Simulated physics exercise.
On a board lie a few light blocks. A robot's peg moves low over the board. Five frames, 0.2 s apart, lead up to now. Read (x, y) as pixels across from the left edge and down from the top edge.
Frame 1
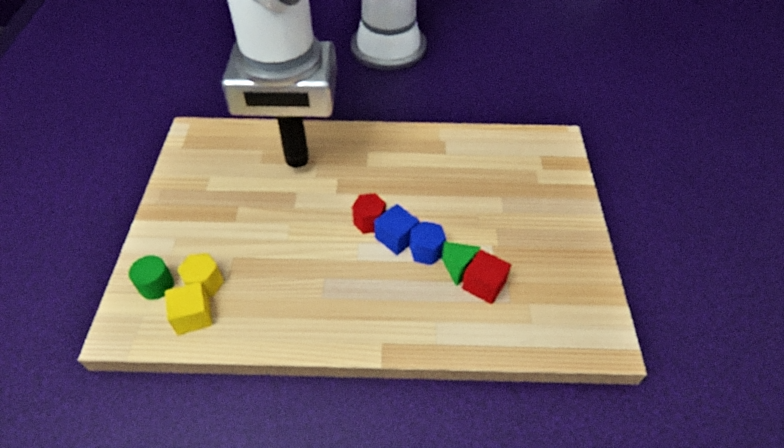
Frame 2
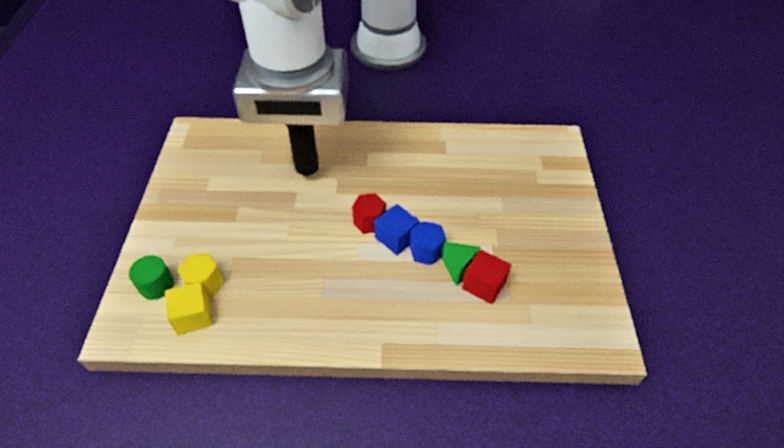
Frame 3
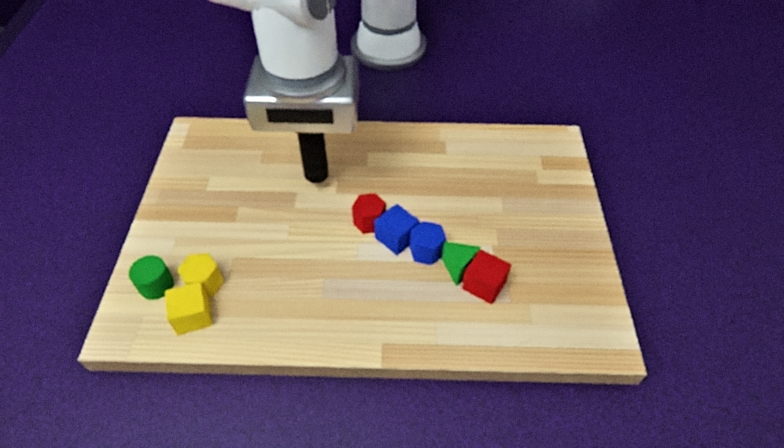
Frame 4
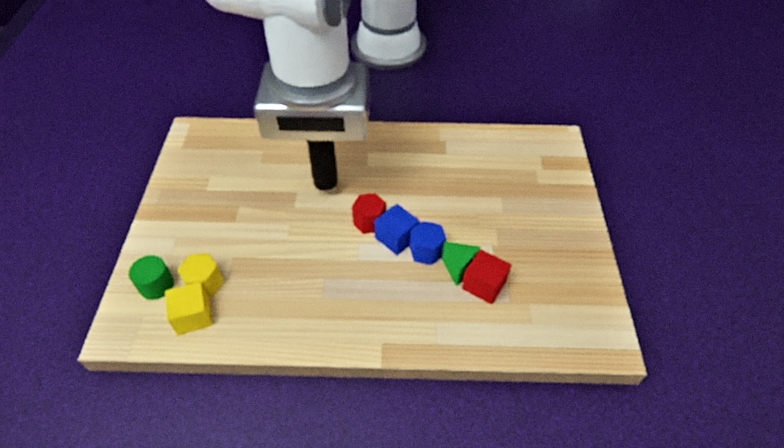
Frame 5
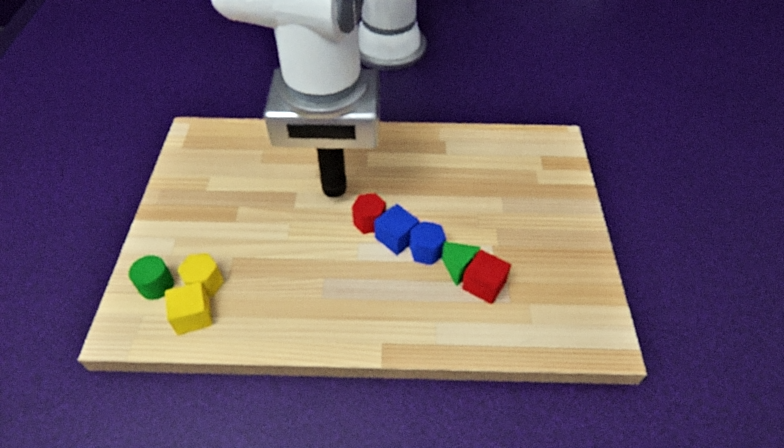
On a wooden board scattered with small colored blocks, a robot arm slid its black peg slowly down and to the right, drawing close to the red hexagon while all the blocks stayed still.
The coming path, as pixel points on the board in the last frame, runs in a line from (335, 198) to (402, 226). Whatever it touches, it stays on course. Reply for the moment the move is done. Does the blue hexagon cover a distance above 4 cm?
No, I don't think so.
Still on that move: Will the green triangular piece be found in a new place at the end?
Yes
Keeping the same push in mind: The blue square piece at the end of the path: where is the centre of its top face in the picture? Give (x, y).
The middle of its upper face should be somewhere near (411, 252).
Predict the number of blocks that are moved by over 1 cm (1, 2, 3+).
The answer is three or more blocks, counting only moves over 1 cm.
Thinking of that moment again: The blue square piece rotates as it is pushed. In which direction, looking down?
It ends up turned anticlockwise.
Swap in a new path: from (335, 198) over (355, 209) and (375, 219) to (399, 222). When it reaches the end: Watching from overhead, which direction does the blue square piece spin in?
Seen from above, its turn is counter-clockwise.
The first path, step by step. One third of the way, peg (357, 199); red hexagon (373, 209), turned 15° clockwise; blue square piece (399, 224); blue hexagon (431, 235).
Two thirds of the way, peg (379, 208); red hexagon (383, 222), turned 60° clockwise; blue square piece (409, 244), turned 30° anticlockwise; blue hexagon (444, 244), turned 30° anticlockwise; green triangular piece (478, 256).
At the end, peg (402, 217); red hexagon (386, 227), turned 95° clockwise; blue square piece (411, 252), turned 45° anticlockwise; blue hexagon (445, 245), turned 40° anticlockwise; green triangular piece (478, 256).
